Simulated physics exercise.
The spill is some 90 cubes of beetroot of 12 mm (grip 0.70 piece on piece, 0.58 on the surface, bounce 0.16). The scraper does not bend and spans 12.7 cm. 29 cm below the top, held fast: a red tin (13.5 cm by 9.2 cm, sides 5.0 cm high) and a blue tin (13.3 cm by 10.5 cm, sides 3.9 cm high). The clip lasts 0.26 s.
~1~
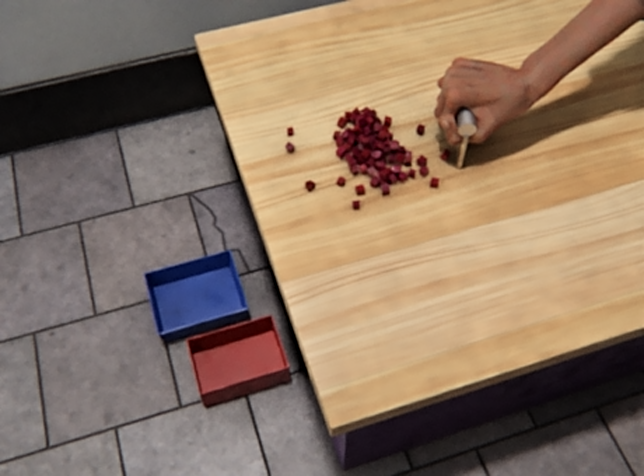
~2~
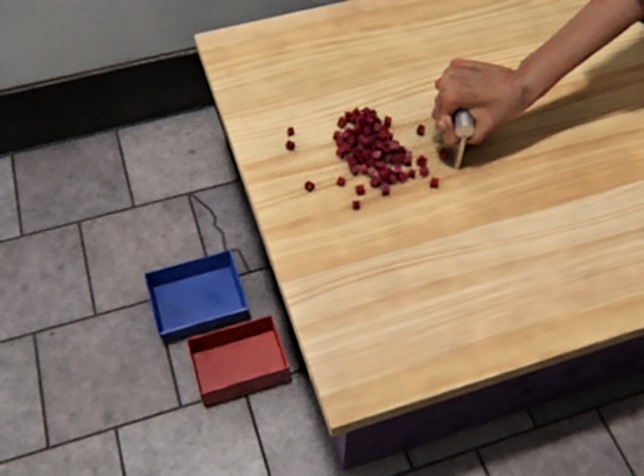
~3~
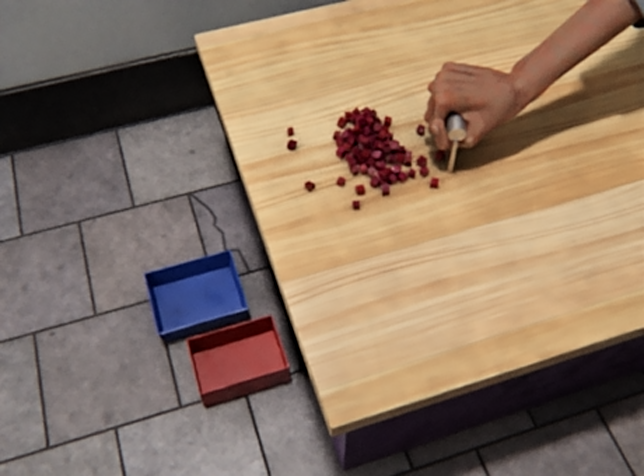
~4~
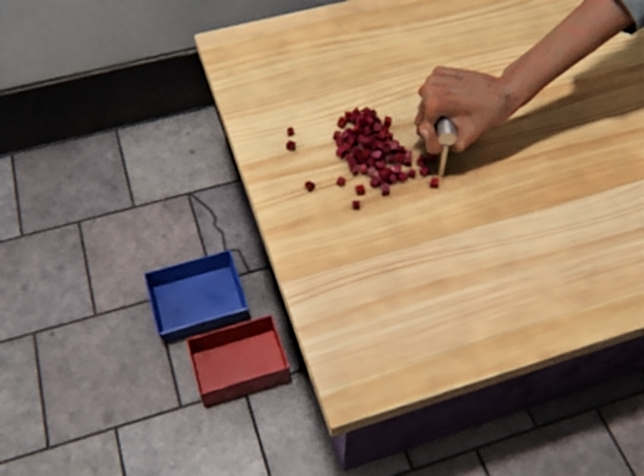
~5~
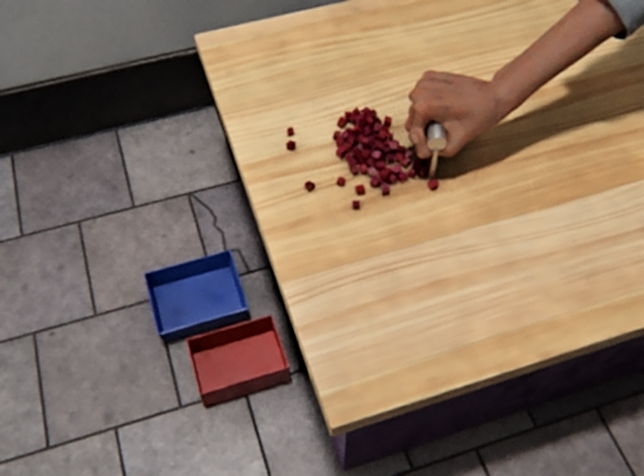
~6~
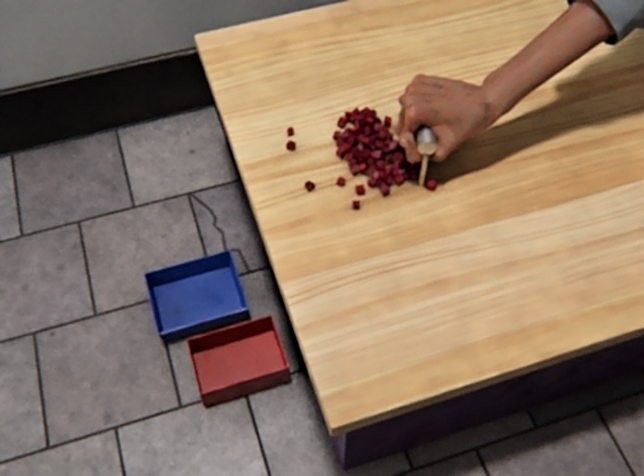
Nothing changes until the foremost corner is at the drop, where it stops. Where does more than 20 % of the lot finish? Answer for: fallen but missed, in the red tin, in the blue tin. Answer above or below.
Missed: Below, red tin: Below, blue tin: Below.
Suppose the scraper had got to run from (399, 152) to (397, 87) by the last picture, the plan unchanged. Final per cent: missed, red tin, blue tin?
Missed 10, red tin 0, blue tin 35.
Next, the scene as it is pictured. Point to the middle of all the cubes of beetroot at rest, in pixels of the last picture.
At about (278, 164).
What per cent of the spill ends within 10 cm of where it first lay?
Roughly 45 per cent.
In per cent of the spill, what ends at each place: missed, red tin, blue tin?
Missed 10; red tin 10; blue tin 10.
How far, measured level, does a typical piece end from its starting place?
Some 12 cm.
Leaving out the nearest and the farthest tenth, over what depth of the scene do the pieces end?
Some 14 cm.
Then, 0.34 s after the last picture, scraper 17 cm from its start, spill 15 cm wide; still on top 100 %.
Then, 0.69 s after the last picture, scraper 27 cm from its start, spill 16 cm wide; still on top 100 %.
Then, 0.99 s after the last picture, scraper 29 cm from its start, spill 17 cm wide; red tin 5 %, blue tin 10 %, off the edge, not caught 10 %, still on top 75 %.
In the end, red tin 10 %, blue tin 10 %, fallen but missed 10 %, still on top 75 %.
